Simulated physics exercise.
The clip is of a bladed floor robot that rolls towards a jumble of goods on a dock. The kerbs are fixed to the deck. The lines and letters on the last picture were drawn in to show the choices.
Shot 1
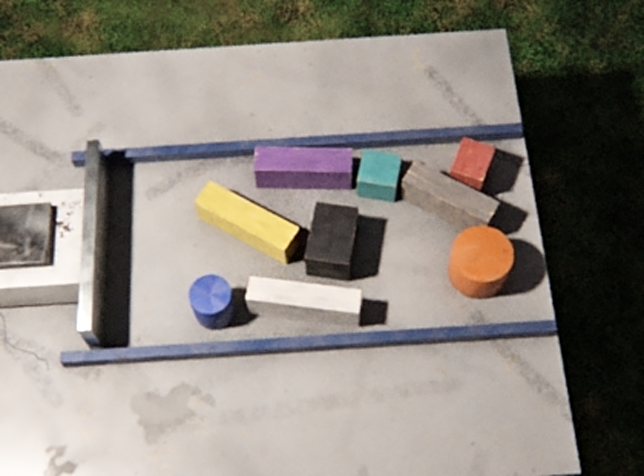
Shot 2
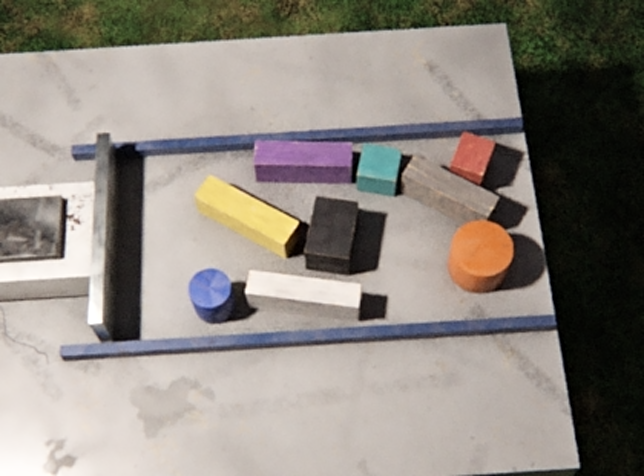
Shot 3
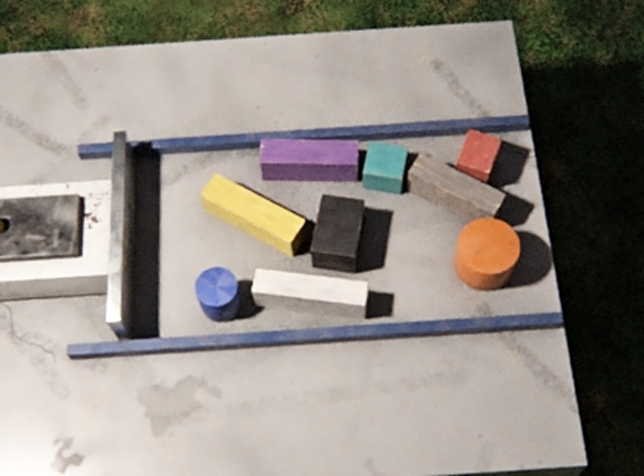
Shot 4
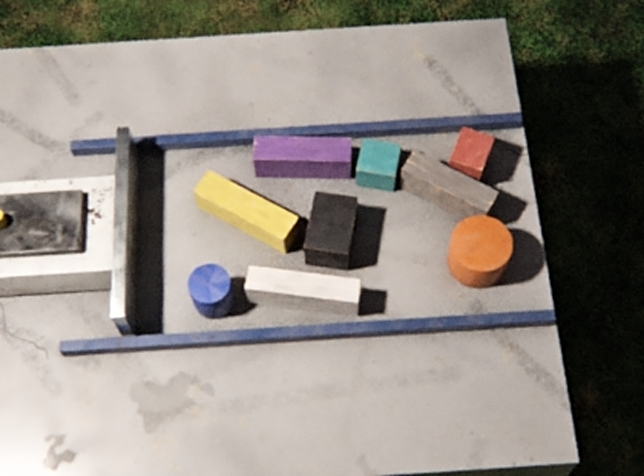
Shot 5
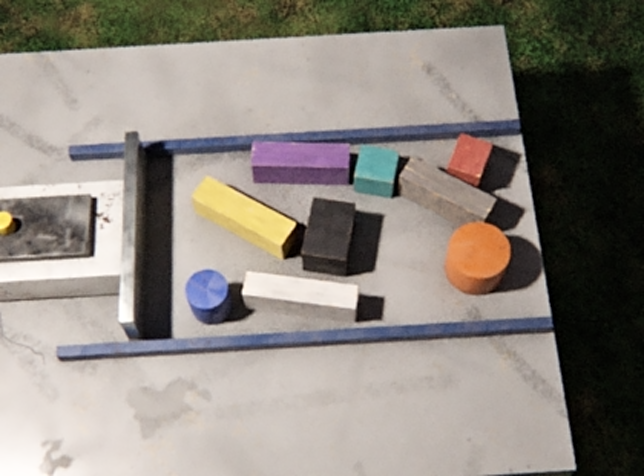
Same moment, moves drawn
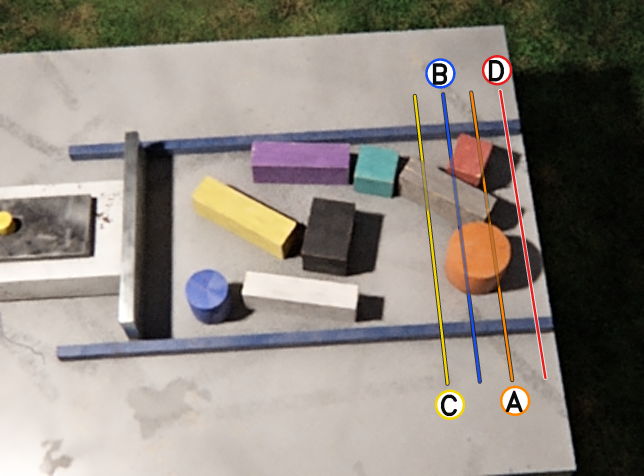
At first, a wide upright blade on a pale machine stands at the left between two blue rails, facing a jumble of coloured blocks and cylinders on a grey slab. The machine then creeps right, its dark top and a yellow knob coming into view, while the goods stay put, untouched.
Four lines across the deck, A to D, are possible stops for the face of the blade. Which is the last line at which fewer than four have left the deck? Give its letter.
It can go as far as C.
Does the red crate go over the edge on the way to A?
Yes.
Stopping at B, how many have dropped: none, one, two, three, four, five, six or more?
By then, four.
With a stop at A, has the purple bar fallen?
By then, yes.
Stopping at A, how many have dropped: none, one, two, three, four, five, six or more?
In all, six or more.
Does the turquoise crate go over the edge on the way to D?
By then, yes.
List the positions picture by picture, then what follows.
The first frame shows grey bar (449, 200); blue canister (212, 302); yellow bar (248, 222).
The second frame shows robot (20, 229); white bar (304, 296).
The third frame shows robot (38, 227); black crate (338, 234).
The fourth frame shows robot (41, 223); orange canister (479, 253).
The fifth frame shows robot (50, 227); grey bar (446, 196); blue canister (209, 297); yellow bar (245, 217).
On the marked copy, A at (490, 227); B at (460, 228); C at (430, 230); D at (521, 225).
Following C. Soon after the start, robot (158, 221); white bar (347, 295); blue canister (269, 294).
Later, robot (265, 214); grey bar (487, 220); red crate (478, 167).
In the end, robot (349, 209); grey bar (537, 212); red crate (528, 167); none fallen.
As for the rest, A drops seven; B drops four; D drops nine.
